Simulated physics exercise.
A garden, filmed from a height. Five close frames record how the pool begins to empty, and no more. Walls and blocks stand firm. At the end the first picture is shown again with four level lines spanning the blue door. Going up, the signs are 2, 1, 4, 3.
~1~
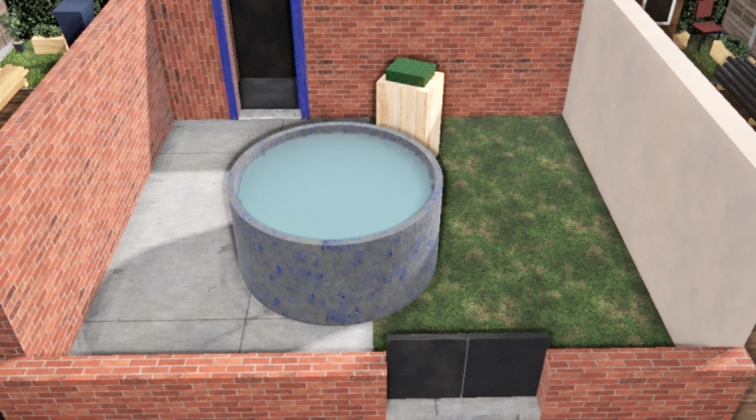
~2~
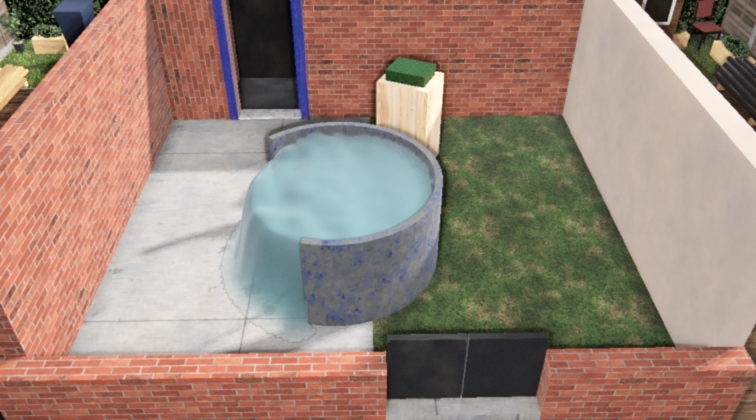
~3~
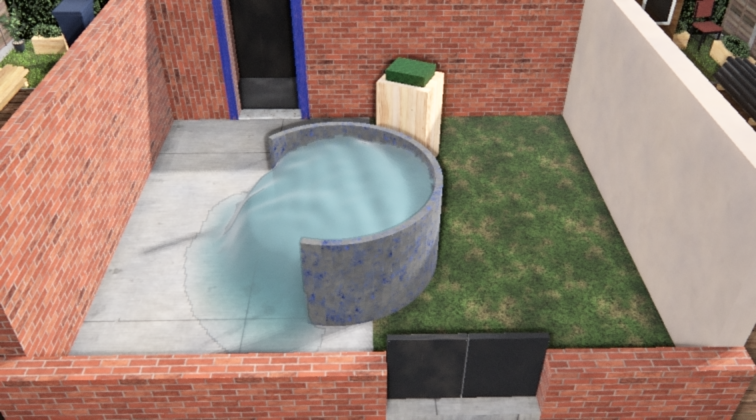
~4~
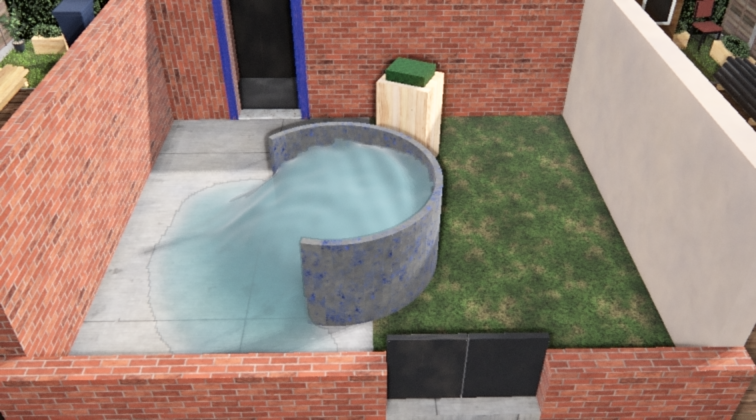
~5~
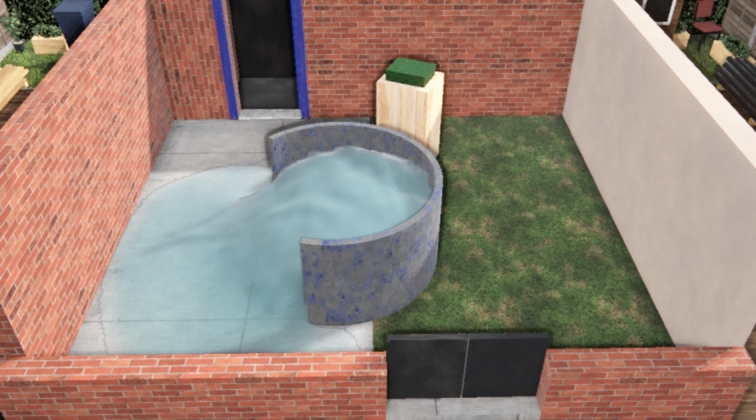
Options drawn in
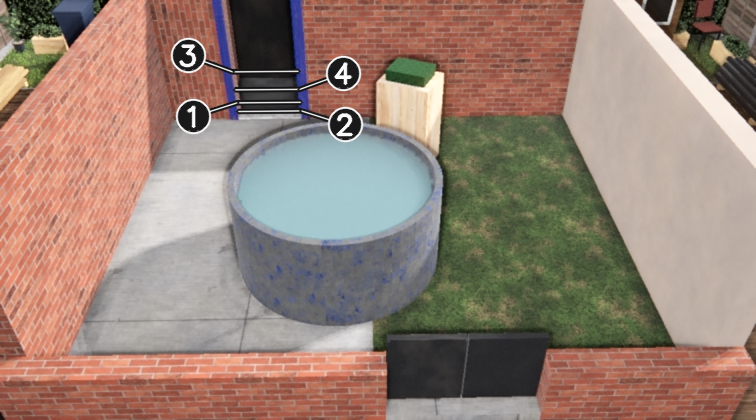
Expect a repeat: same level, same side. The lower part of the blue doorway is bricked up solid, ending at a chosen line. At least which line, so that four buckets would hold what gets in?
It is 1.
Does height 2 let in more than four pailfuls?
Yes.
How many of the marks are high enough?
Three of the four.
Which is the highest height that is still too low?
That is height 2.
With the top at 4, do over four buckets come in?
No.
On the marked copy, 1 at (268, 102); 2 at (269, 111); 3 at (265, 71); 4 at (267, 89); from the bottom up 2, 1, 4, 3.
With 1, a splash gets over, under a bucket.
With 2, about 12 bucketfuls get in.
With 3, nothing gets over.
With 4, nothing gets over.
